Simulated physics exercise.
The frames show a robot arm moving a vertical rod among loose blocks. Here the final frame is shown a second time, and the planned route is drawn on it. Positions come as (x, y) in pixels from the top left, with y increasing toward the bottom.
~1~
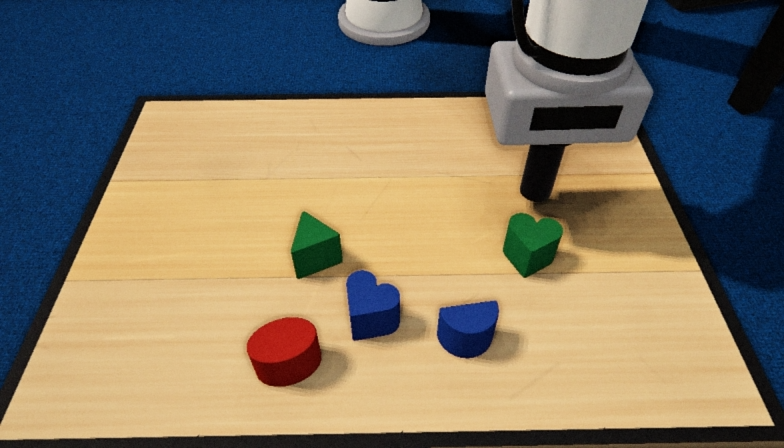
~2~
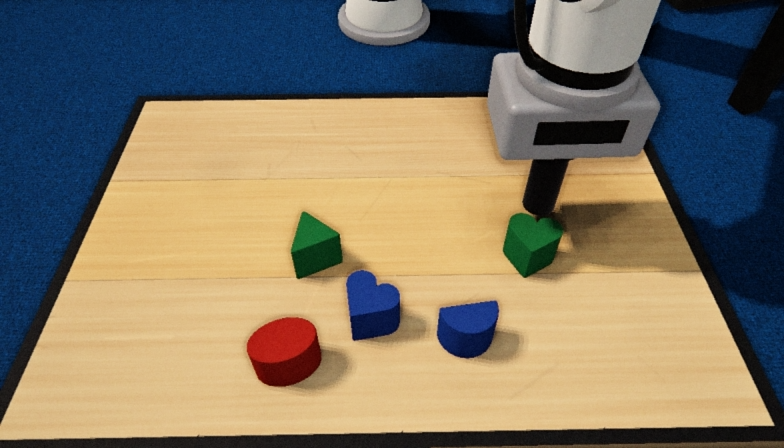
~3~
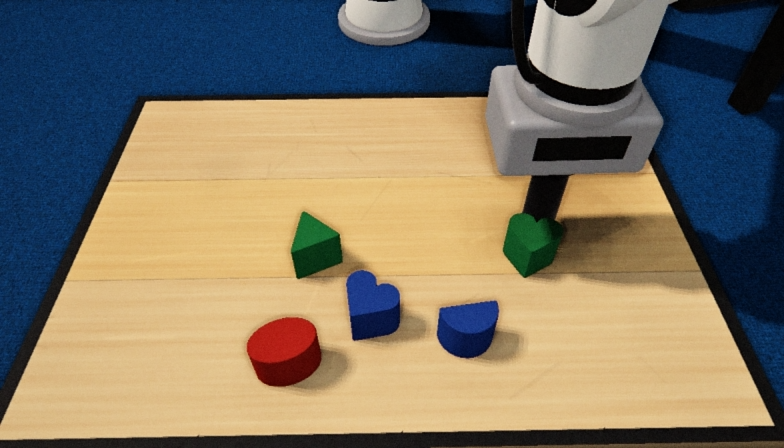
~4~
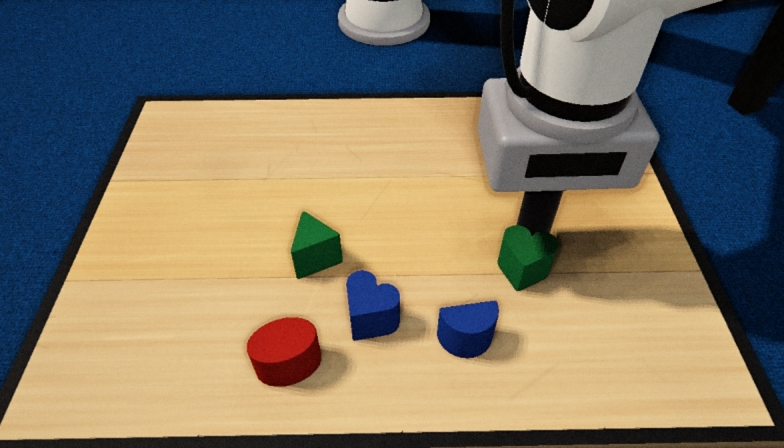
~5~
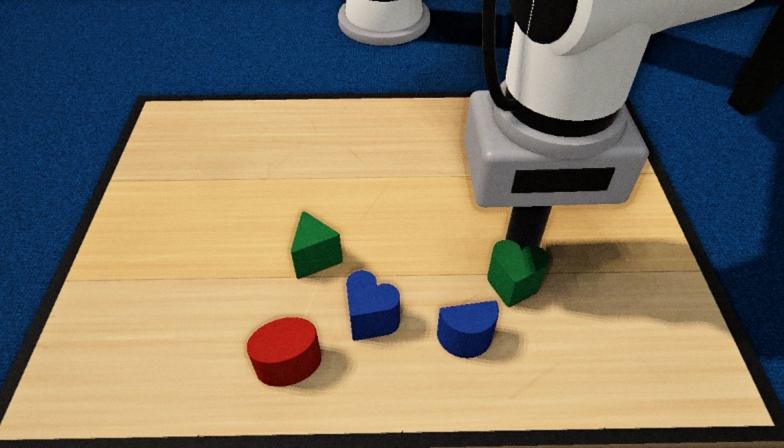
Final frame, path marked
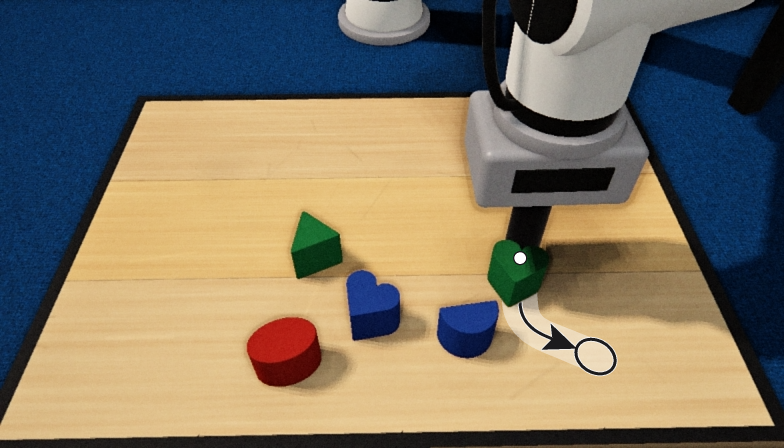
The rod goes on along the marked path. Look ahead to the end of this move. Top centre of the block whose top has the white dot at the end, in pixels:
At the end it should sit near (530, 334).
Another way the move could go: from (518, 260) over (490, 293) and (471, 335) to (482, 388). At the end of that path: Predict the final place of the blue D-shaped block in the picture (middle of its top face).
In the picture, it is at (453, 376).
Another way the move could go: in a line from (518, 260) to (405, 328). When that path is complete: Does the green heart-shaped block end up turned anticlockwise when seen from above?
The answer is yes.
Path on the board, from (518, 260) by way of (520, 298) and (544, 335) to (595, 356); the dot is on the green heart-shaped block.
What follows on the original path. One third of the way, rod at (524, 286); green heart-shaped block at (522, 302).
Two thirds of the way, rod at (550, 323); blue D-shaped block at (466, 325), turned 25° clockwise; green heart-shaped block at (530, 334), turned 25° clockwise.
At the end, rod at (602, 344); blue D-shaped block at (466, 325), turned 25° clockwise; green heart-shaped block at (530, 334), turned 25° clockwise.
